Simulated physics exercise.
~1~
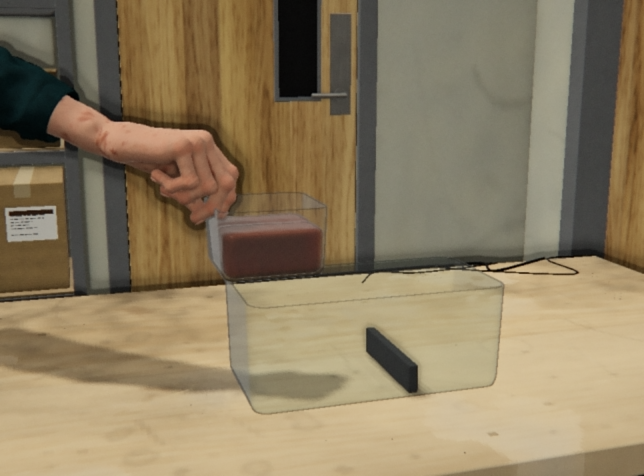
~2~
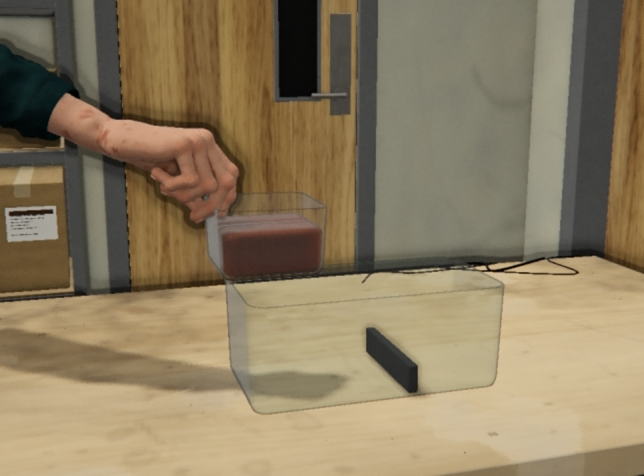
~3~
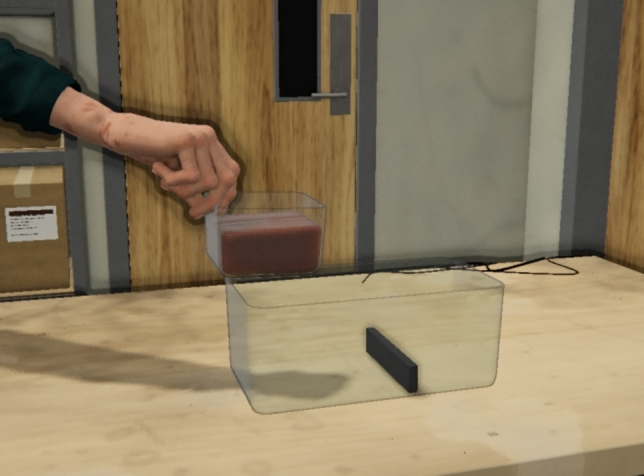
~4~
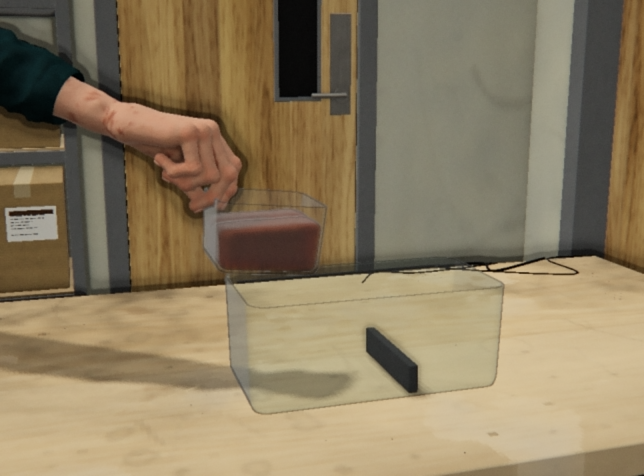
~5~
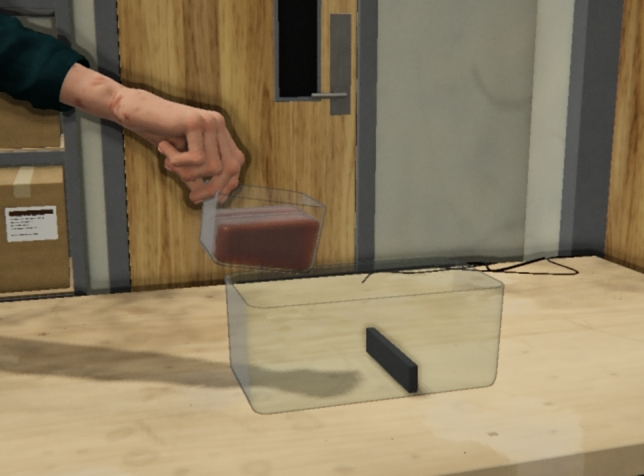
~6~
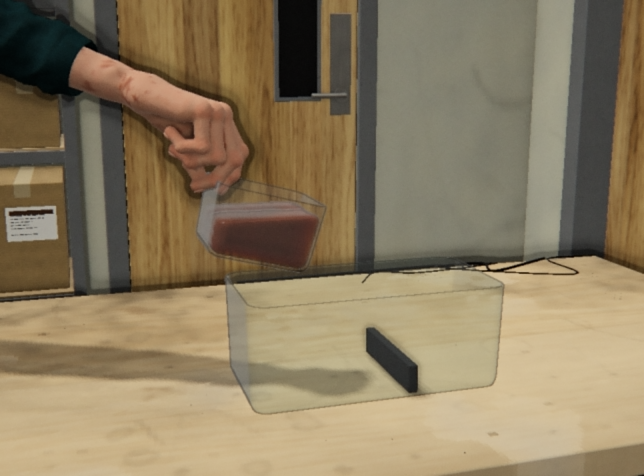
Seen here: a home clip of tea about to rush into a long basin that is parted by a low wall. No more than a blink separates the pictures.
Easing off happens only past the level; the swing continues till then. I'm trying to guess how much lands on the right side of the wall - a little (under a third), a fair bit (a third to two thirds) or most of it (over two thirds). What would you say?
I would say a fair bit, a third to two thirds.
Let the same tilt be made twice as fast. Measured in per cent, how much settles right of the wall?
Close to 50 out of every hundred.
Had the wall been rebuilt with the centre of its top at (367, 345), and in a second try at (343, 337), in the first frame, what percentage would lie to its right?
Note: Roughly 90 % in case one, 95 % in case two.
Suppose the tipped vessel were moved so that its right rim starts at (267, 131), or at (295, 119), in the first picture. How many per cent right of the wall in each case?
The first start gives some 10 %, the second some 50 %.
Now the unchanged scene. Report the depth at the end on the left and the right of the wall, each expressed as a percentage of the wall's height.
Once still, it is 30 % on the left and 60 % on the right.
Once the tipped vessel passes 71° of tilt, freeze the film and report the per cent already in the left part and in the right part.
About 5 % left and about 0 % right.
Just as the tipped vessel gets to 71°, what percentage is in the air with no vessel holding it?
About 30 per cent.
A moment on, the tilt is 71° and 65 per cent is still to pour, 6 is left of the wall and 0 right of it.
Next, the tilt is 103° and 12 per cent is still to pour, 24 is left of the wall and 50 right of it.
Then the tilt is 108° and 0 per cent is still to pour, 47 is left of the wall and 50 right of it.
Later the tilt is 108° and 0 per cent is still to pour, 48 is left of the wall and 50 right of it.
Finally, 48 per cent lies left of the wall, 50 right of it and 1 outside.
